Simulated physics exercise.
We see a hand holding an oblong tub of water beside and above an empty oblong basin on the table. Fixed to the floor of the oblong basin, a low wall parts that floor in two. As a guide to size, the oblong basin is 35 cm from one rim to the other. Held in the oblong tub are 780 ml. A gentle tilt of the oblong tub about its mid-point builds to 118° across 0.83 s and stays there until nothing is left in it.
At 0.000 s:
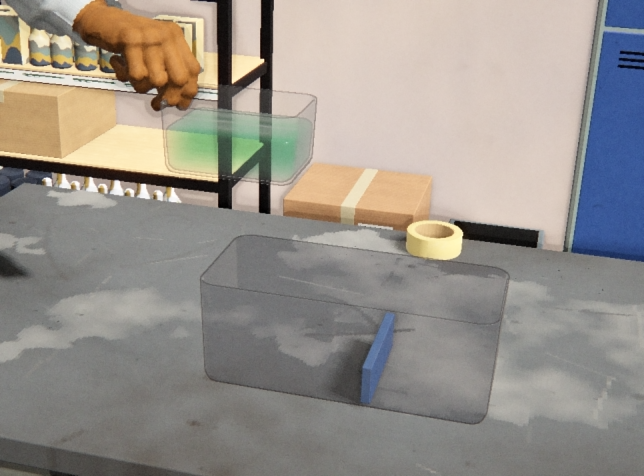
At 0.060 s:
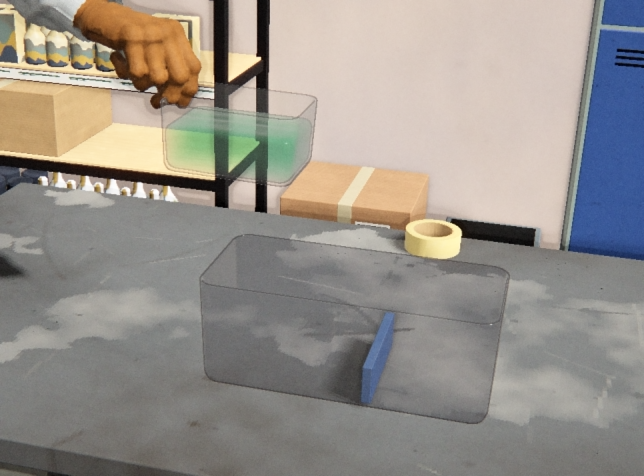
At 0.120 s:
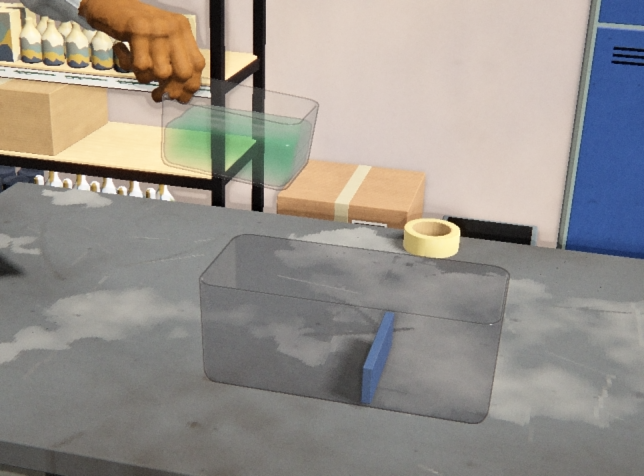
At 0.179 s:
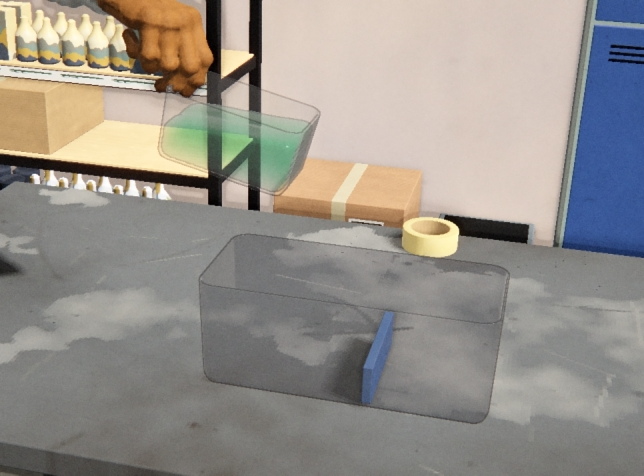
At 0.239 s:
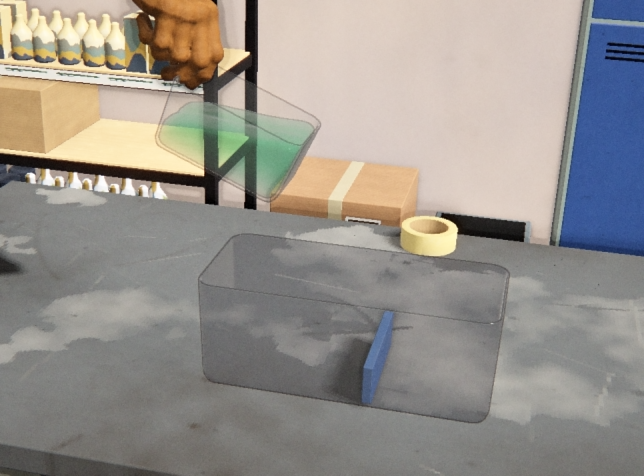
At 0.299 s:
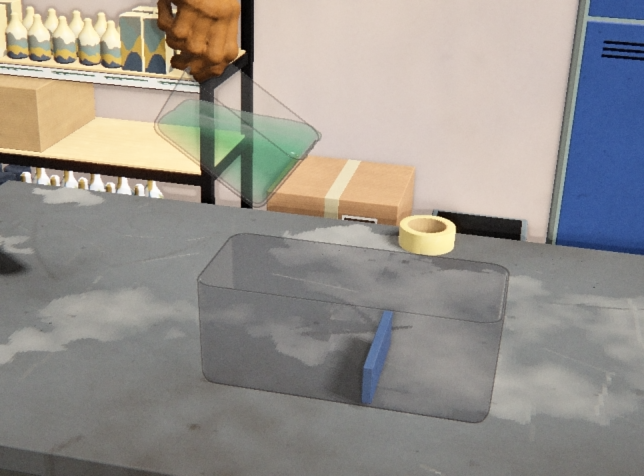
A hand held a clear tub of green liquid above and to the left of an empty see-through basin with a low blue wall inside, then steadily tilted the tub down to the right.
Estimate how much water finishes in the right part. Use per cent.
I would say 8 per cent.
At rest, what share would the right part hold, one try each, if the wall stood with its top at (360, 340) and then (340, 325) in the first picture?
30 % and 60 %.
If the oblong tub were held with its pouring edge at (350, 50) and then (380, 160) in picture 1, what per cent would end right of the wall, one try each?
Try 1: Approx. 60 %; try 2: Approx. 65 %.
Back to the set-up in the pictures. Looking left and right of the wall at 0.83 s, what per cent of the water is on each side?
Around 86 on the left and around 4 on the right.
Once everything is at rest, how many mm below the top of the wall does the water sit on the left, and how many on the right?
On the left it's about 24 mm; on the right, about 46 mm.
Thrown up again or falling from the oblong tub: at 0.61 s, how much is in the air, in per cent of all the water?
Roughly 40 percent.
Then, 0.61 s in, the tilt is 98° and 18 per cent is still to pour, 42 is left of the wall and 1 right of it.
Then, 0.83 s in, the tilt is 118° and 2 per cent is still to pour, 86 is left of the wall and 4 right of it.
Then, 1.07 s in, the tilt is 118° and 0 per cent is still to pour, 89 is left of the wall and 7 right of it.
Then, 1.33 s in, the tilt is 118° and 0 per cent is still to pour, 89 is left of the wall and 8 right of it.
Finally, 89 per cent lies left of the wall, 8 right of it and 3 outside.
